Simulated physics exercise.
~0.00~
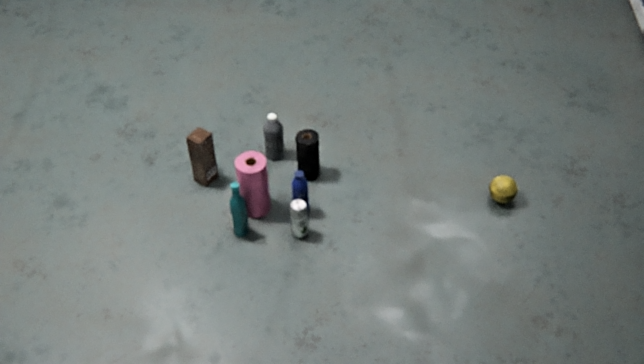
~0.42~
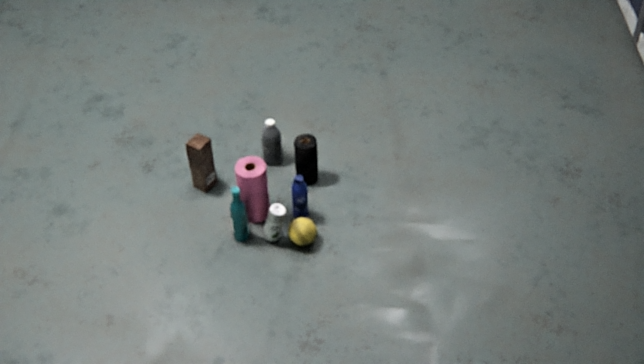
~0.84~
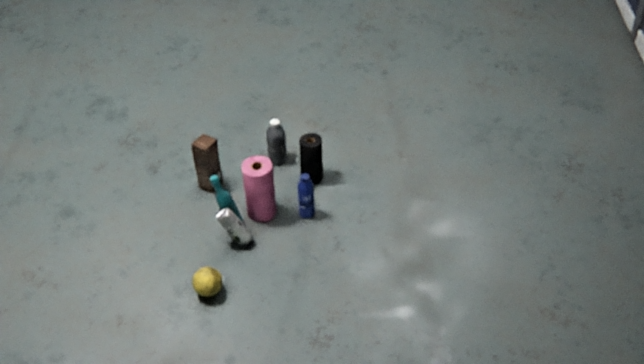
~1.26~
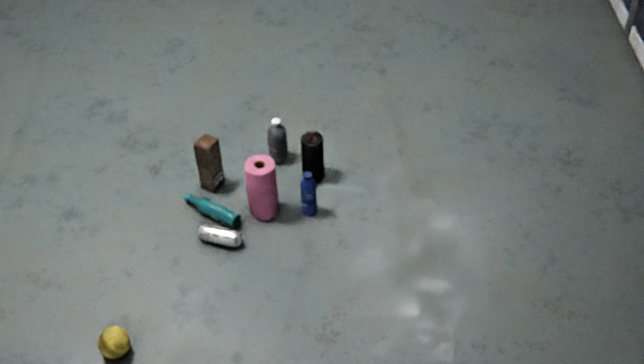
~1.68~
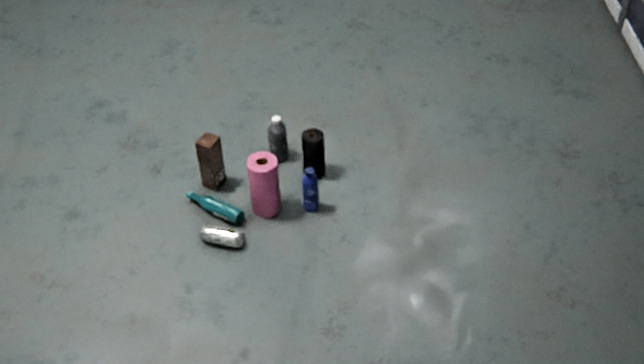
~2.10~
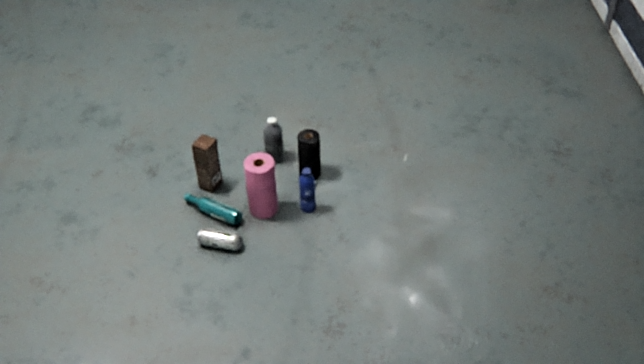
At the start, seven objects stand in a loose cluster on a grey floor, among them a pink roll, a brown carton and several bottles, while a yellow ball is off to the right. The ball travels left and reaches the front of the group, where the white can begins to lean. It continues down and to the left as the turquoise bottle tips over too. The can and bottle end up lying on their sides, and the ball rolls out of view at the lower left. The other five objects remain standing, with the two fallen ones resting in front.
